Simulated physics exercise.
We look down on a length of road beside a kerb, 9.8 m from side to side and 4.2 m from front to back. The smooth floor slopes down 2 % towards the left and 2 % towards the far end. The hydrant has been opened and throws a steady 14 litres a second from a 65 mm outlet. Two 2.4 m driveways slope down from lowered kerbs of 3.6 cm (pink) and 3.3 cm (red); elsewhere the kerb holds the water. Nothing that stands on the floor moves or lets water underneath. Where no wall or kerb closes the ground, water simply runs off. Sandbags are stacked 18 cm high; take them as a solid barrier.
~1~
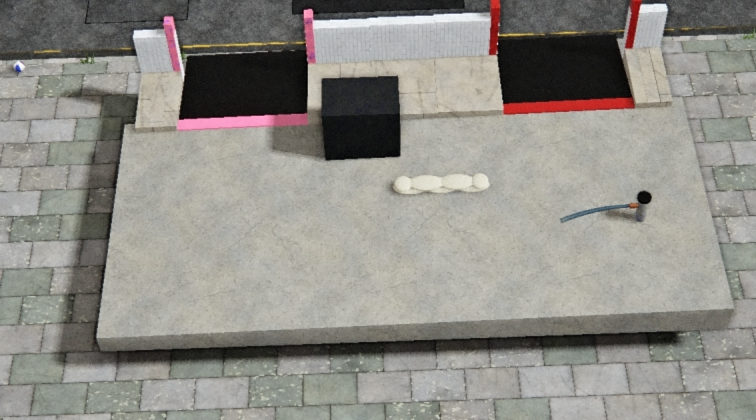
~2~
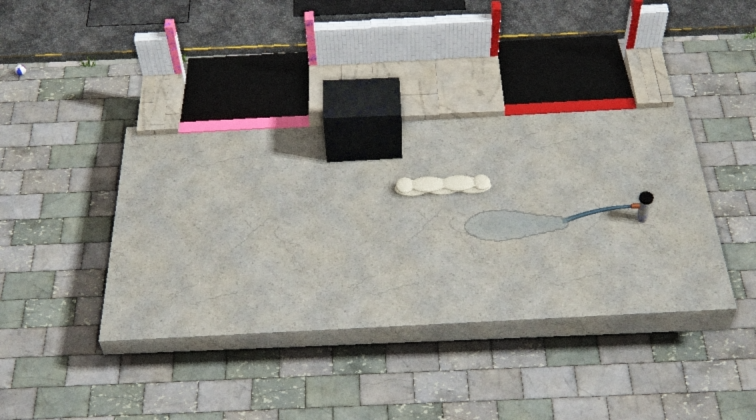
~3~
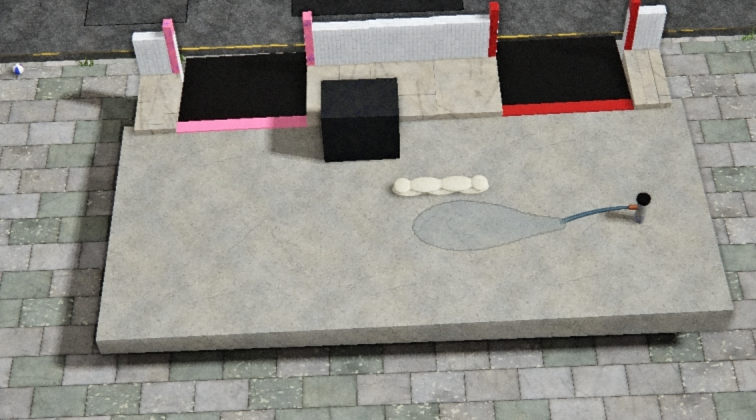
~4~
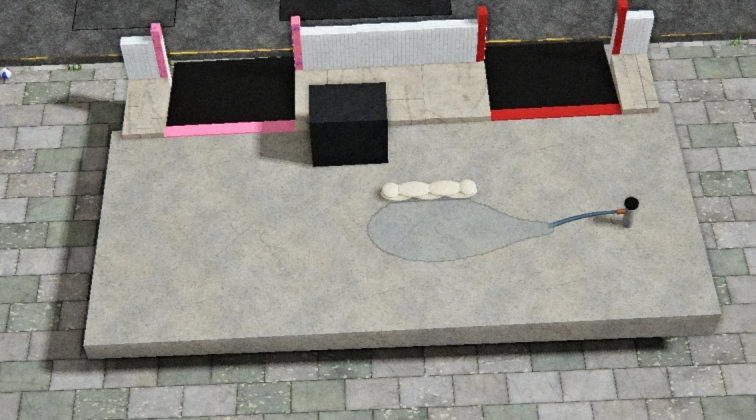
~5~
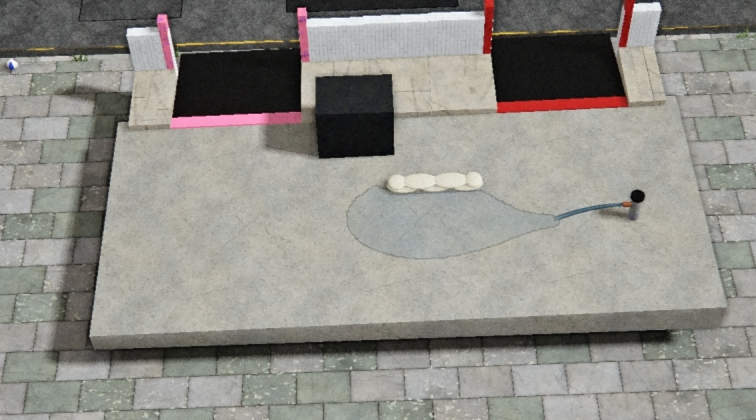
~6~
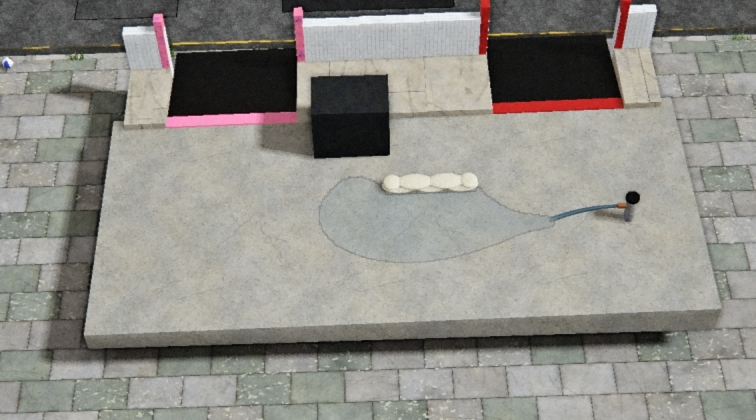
Water poured from a small spout on the right onto a dry grey slab and spread leftward in a widening puddle, passing along the near side of a short row of pale sandbags.
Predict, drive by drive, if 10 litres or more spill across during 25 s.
The water let in: At the pink drive it stays under the limit; at the red drive it keeps below the limit.
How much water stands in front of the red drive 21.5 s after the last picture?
Some 0.0 cm.
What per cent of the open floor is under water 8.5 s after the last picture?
Near 30 per cent is wet.
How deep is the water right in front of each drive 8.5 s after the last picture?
Depths in cm: Pink 2.5, red 0.0.
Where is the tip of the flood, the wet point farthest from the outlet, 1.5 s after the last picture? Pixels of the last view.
At about (281, 187).
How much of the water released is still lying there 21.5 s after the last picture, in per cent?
Roughly 54 in a hundred.
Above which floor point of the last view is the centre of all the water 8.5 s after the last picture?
Near (298, 190).
Then, 1.5 s after the last picture water covers 15 % of the floor and is deepest (2 cm) near (395, 198); pink drive not reached, red drive not reached.
Then, 4.5 s after the last picture water covers 20 % of the floor and is deepest (2 cm) near (395, 198); pink drive not reached, red drive not reached.
Then, 8.5 s after the last picture water covers 30 % of the floor and is deepest (3 cm) near (184, 131); pink drive 2.4 cm at the lowered kerb, 0 L in, red drive not reached.
Then, 12.5 s after the last picture water covers 30 % of the floor and is deepest (4 cm) near (116, 134); pink drive 2.6 cm at the lowered kerb, 0 L in, red drive not reached.
Then, 21.5 s after the last picture water covers 30 % of the floor and is deepest (4 cm) near (116, 134); pink drive 2.6 cm at the lowered kerb, 0 L in, red drive not reached.
